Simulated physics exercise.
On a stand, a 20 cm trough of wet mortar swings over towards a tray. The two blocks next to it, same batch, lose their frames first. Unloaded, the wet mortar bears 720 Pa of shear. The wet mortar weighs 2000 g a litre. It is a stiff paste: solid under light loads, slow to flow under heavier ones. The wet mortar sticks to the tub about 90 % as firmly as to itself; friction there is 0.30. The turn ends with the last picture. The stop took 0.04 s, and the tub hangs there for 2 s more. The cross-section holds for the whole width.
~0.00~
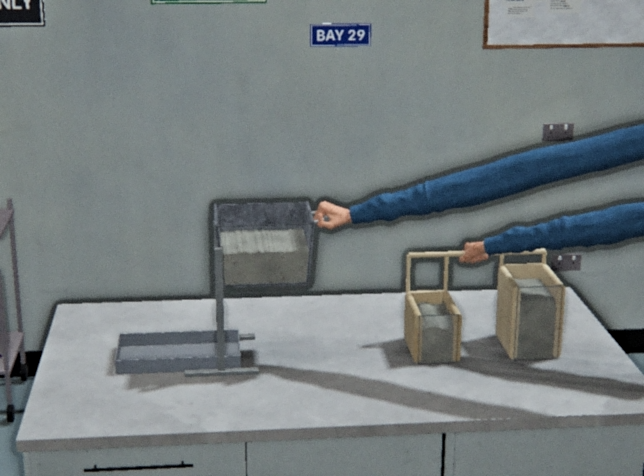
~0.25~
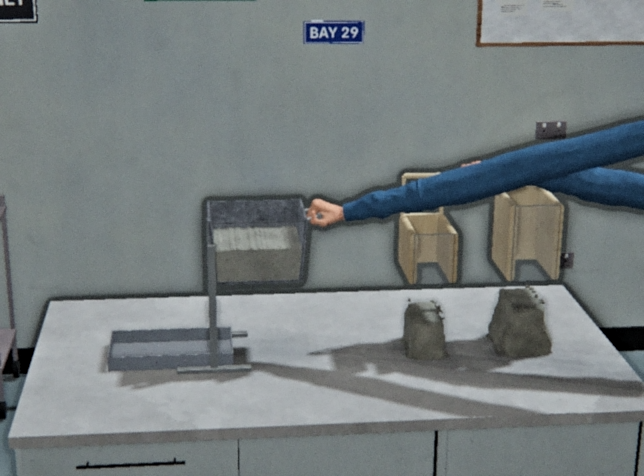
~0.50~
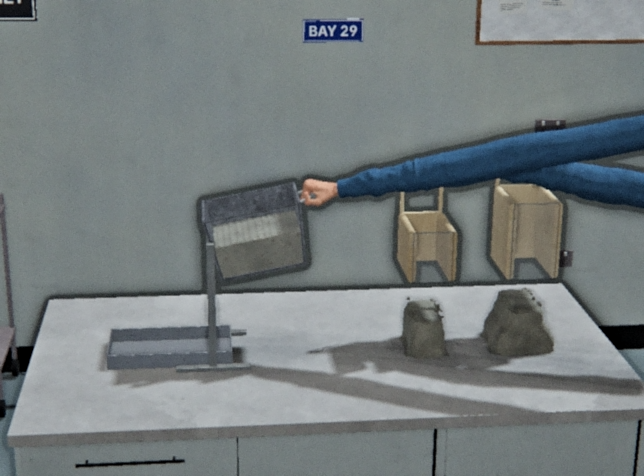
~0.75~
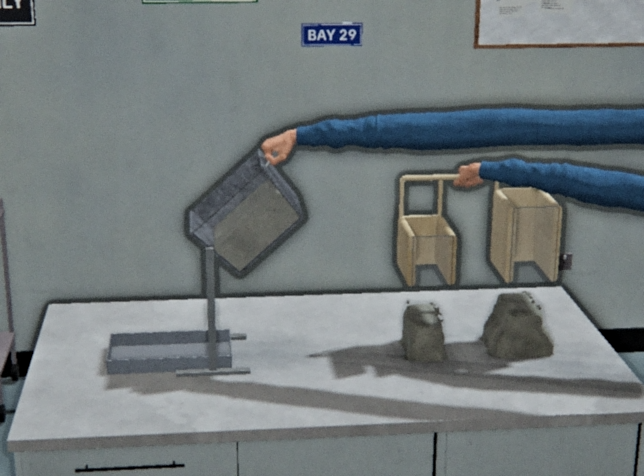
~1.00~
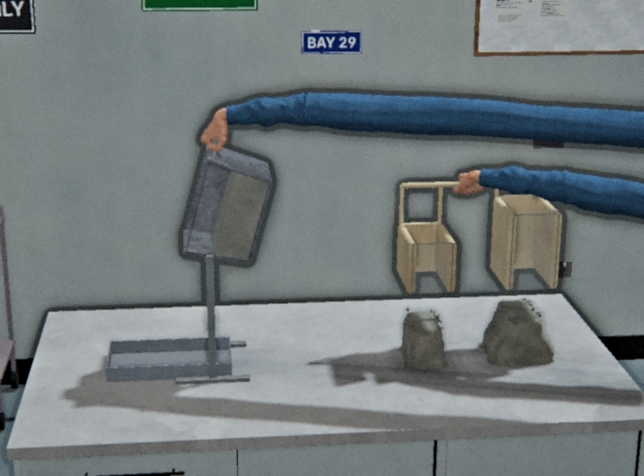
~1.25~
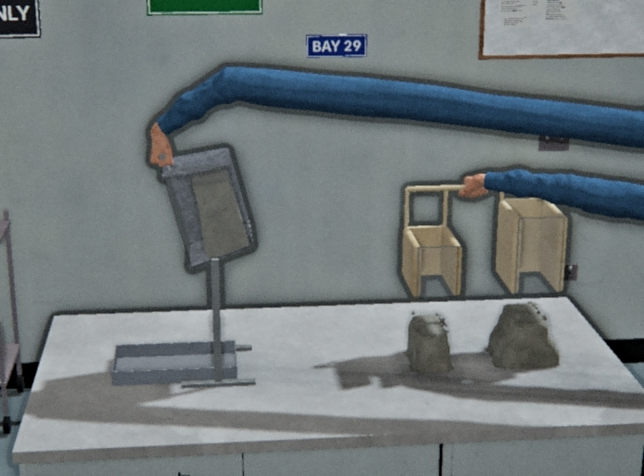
Two wooden moulds rise in a blue-sleeved person's hand, leaving two grey lumps on the bench, the right one sagging slightly; the other hand then swings a tub of grey mortar up and over leftward on its post.
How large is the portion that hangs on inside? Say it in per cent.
The portion that hangs on inside is near 33 %.
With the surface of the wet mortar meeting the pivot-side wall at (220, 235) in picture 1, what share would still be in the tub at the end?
In that case some 20 per cent.
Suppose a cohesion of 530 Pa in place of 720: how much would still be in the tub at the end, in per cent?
In that case some 35 per cent.
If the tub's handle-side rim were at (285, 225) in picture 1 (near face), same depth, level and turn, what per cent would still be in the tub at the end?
Then about 55 %.
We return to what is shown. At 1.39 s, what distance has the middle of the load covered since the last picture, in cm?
Some 7 cm.
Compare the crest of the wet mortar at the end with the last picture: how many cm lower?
About 17 cm.
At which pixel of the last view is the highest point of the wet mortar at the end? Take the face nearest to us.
Around (244, 233).
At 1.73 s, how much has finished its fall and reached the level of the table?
About 55 %.
By 1.39 s, the tub is at 104 degrees and holds 96 %.
By 1.56 s, the tub is at 104 degrees and holds 42 %.
By 1.73 s, the tub is at 104 degrees and holds 38 %.
By 1.90 s, the tub is at 104 degrees and holds 35 %.
By 3.25 s, at the end, the tub is at 104 degrees and holds 33 %.
